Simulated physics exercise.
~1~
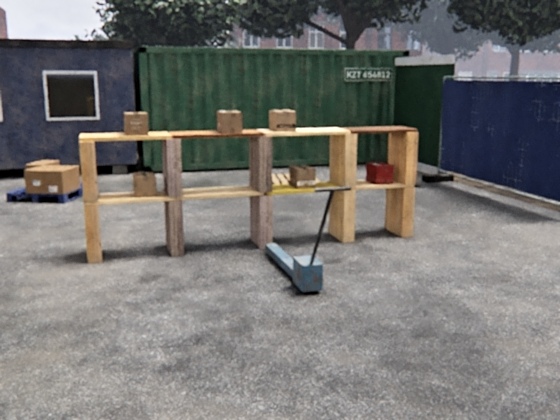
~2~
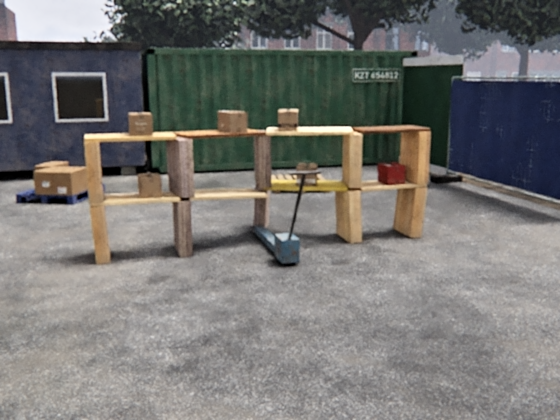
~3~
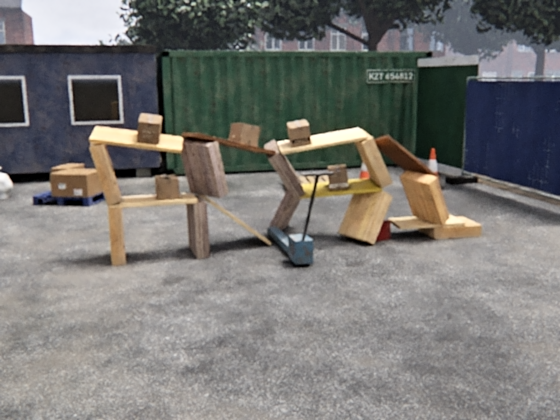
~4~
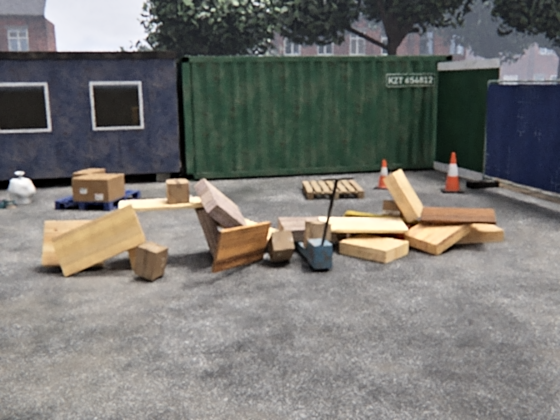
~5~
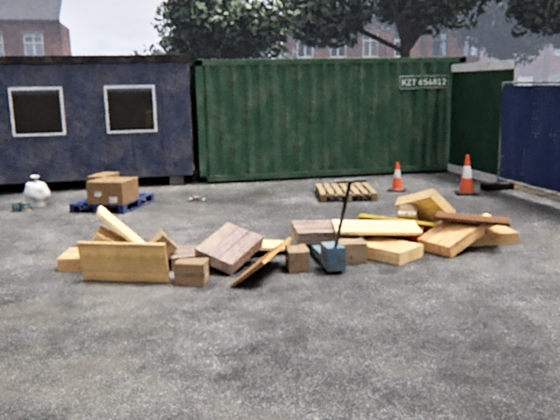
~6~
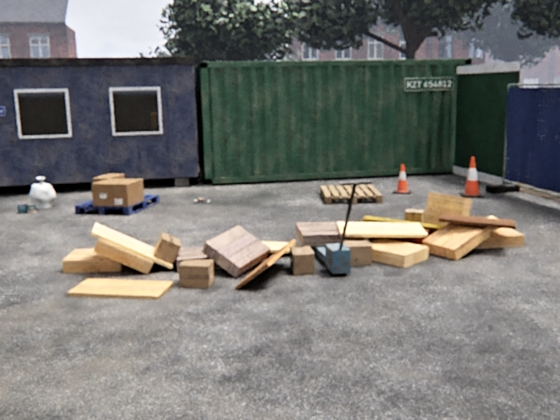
At the start, a two-tier run of boards on timber slabs stands in a paved yard, holding brown cartons and a red one, with a small blue jack at the foot of an upright. The jack shifts left and inward, and the structure begins to shift. The uprights then lean, the right end gives way first, and the red carton drops. The rest follows, boards and cartons tumbling as the view pans slightly left. A board left on its edge at the left finally falls flat, leaving everything in a low heap around the jack.
